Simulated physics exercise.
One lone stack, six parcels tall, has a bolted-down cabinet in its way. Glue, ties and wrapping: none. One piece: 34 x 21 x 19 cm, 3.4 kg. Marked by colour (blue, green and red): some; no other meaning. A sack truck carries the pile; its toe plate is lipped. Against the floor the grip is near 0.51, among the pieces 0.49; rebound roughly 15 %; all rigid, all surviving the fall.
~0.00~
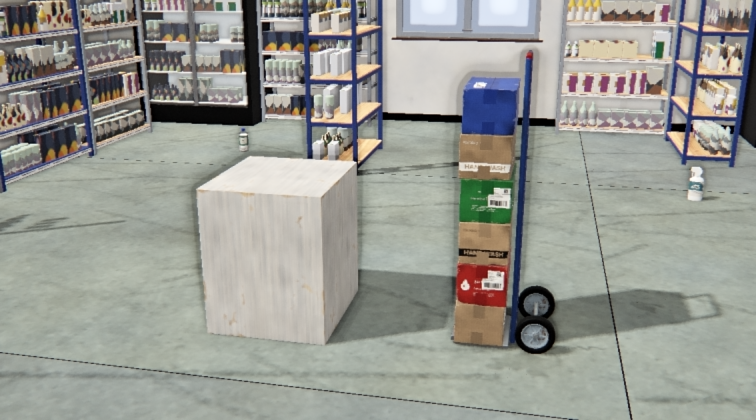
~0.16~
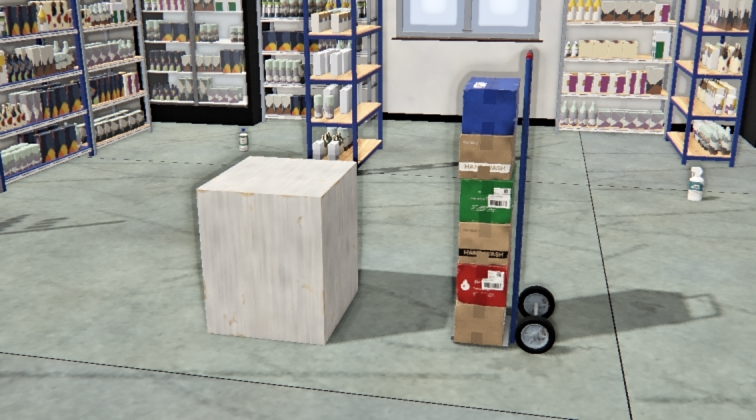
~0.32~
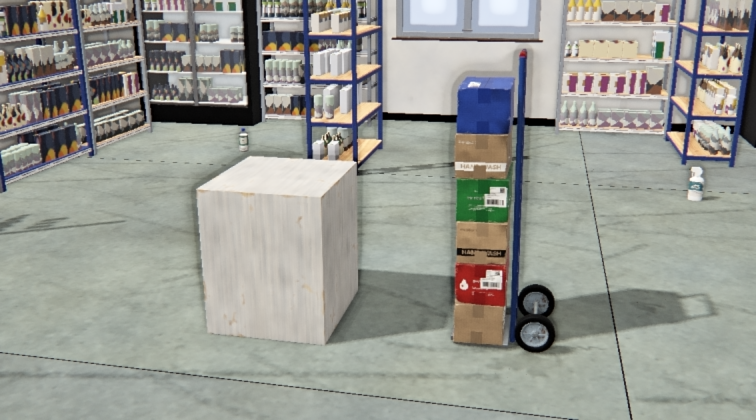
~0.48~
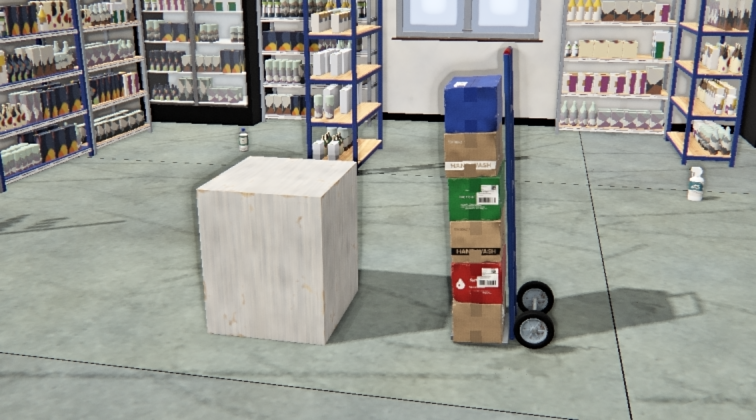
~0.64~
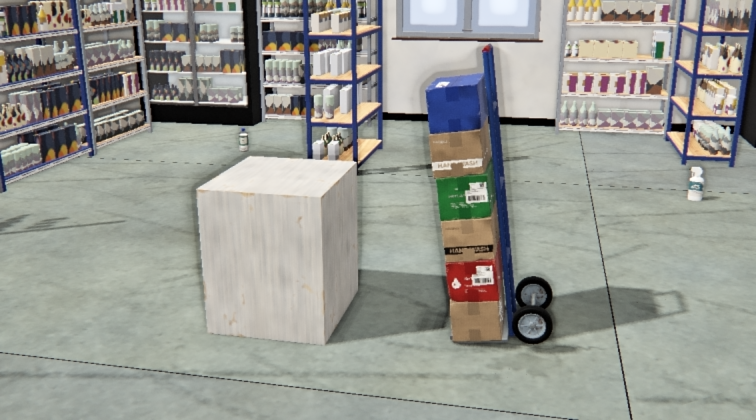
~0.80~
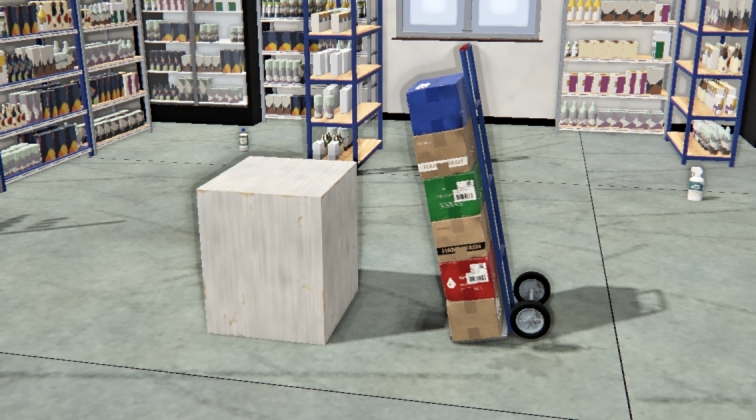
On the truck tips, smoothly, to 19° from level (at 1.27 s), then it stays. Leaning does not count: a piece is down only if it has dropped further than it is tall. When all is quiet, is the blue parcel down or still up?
The blue parcel goes down once all is still.
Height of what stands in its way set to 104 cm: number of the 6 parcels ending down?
You'd end up with 0 of them.
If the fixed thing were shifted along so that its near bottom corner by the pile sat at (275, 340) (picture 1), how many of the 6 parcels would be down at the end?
Then 4.
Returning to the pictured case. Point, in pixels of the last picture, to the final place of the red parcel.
About (442, 259).
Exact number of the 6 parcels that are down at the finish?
Count: 1.
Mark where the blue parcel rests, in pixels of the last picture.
I'd put it somewhere near (245, 155).
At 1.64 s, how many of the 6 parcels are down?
1 by that time.
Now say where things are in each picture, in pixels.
In the first picture (we follow the side turned to the camera), truck frame (525, 121) 0° forward; blue parcel (489, 112); green parcel (485, 202); red parcel (482, 286); no piece has moved.
Truck frame (525, 121) 0° forward; blue parcel (489, 112), in the second picture.
Truck frame (520, 119) 1° forward; blue parcel (484, 112) displaced 21 mm; 2 stirred so far, in the third picture.
Truck frame (508, 116) 4° forward; blue parcel (471, 110) tipped 4°; green parcel (474, 200) tipped 4°; steepest lean 4°, the parcel at (471, 156); 6 stirred so far, in the fourth picture.
Truck frame (491, 113) 8° forward; blue parcel (453, 110) tipped 8°; green parcel (463, 199) tipped 8°; 6 stirred so far, in the fifth picture.
Truck frame (473, 111) 12° forward; blue parcel (435, 110) tipped 12°; green parcel (452, 198) tipped 12°; red parcel (467, 281) tipped 12°; 6 stirred so far, in the sixth picture.
Around 1.02 s, none of the 6 parcels down, 6 disturbed; blue parcel tipped 18°; green parcel tipped 18°.
Around 1.28 s, none of the 6 parcels down, 6 disturbed; blue parcel tipped 33°, 9 cm lower; red parcel tipped 33°.
Around 1.64 s, 1 of the 6 parcels down; blue parcel on its side; green parcel tipped 58°, 17 cm lower.
Finally (2.9 s), 1 of the 6 parcels down; blue parcel upside down; green parcel tipped 58°, 17 cm lower; red parcel tipped 58°. Seen by the last camera, middles, blue parcel near (245, 155), green parcel near (369, 220).
